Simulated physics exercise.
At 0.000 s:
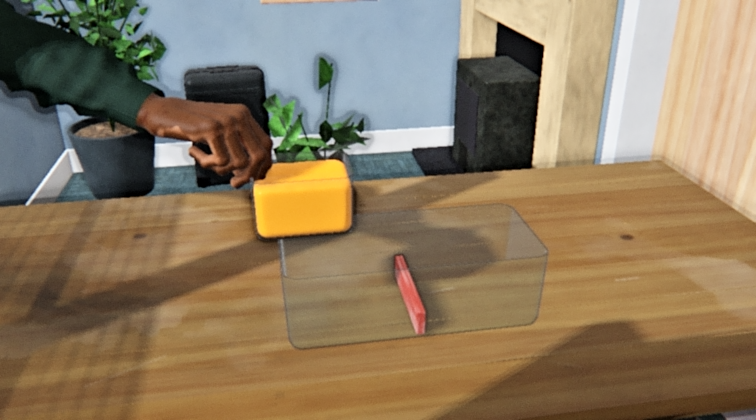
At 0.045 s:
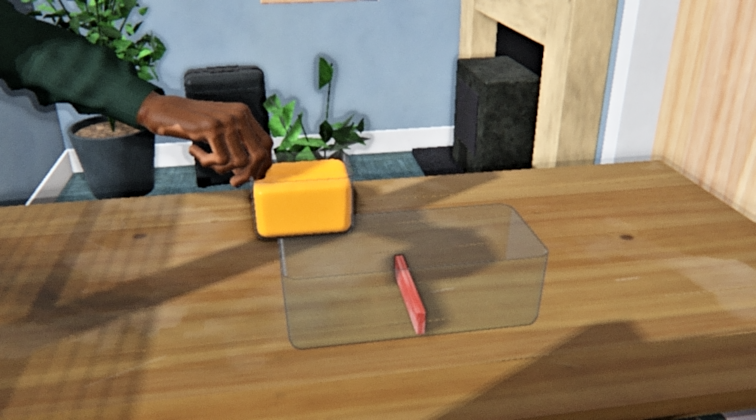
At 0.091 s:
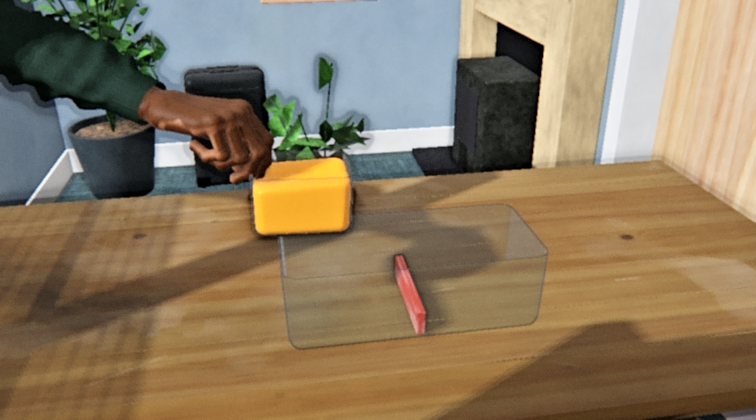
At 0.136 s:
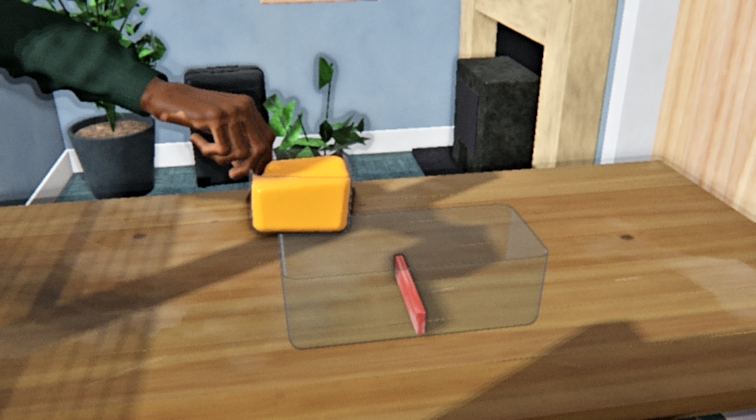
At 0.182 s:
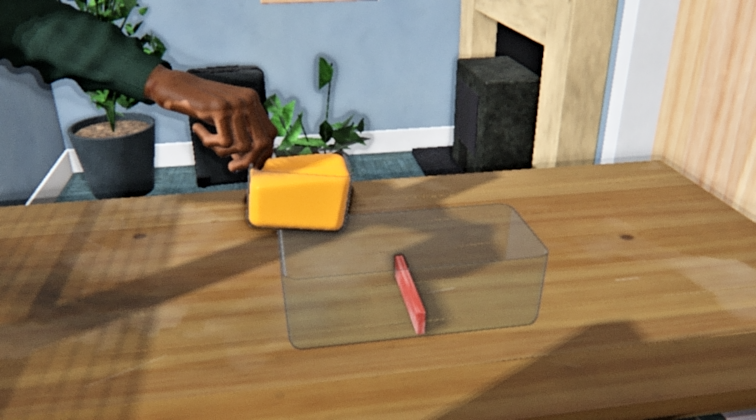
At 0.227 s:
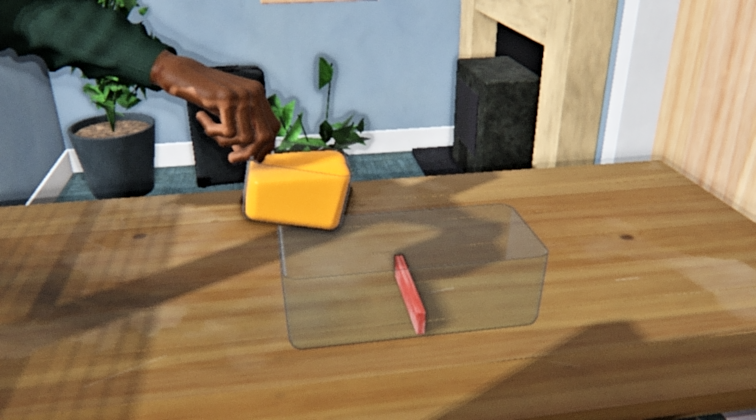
Yellow oblong tub being slowly tilted by a hand at left, above a clear long basin with a low red wall inside.
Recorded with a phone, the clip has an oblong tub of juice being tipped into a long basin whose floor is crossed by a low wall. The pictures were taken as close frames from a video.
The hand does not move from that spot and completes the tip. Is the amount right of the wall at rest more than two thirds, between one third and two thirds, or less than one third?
Looks to me like the right side of the wall gets upwards of two thirds.
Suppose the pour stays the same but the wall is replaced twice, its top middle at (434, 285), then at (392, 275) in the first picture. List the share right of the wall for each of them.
Case 1: 45 %; case 2: 95 %.
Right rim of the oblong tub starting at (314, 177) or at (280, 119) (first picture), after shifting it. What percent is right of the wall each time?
Around 25 percent first, around 15 percent second.
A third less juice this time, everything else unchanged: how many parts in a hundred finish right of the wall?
85 %.
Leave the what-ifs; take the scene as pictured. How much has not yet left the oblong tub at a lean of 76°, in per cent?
I'd put it near 55 %.
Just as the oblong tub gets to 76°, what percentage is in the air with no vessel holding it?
Near 35 in a hundred.
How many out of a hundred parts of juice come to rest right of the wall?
Close to 85 percent.
A moment on, the oblong tub is tipped on its side and 54 per cent is still to pour, 8 is left of the wall and 2 right of it.
Next, the oblong tub is tipped right over and 6 per cent is still to pour, 9 is left of the wall and 72 right of it.
Then the oblong tub is tipped right over and 0 per cent is still to pour, 16 is left of the wall and 83 right of it.
Later the oblong tub is tipped right over and 0 per cent is still to pour, 16 is left of the wall and 83 right of it.
In the end 16 per cent lies left of the wall, 83 right of it and 1 outside.
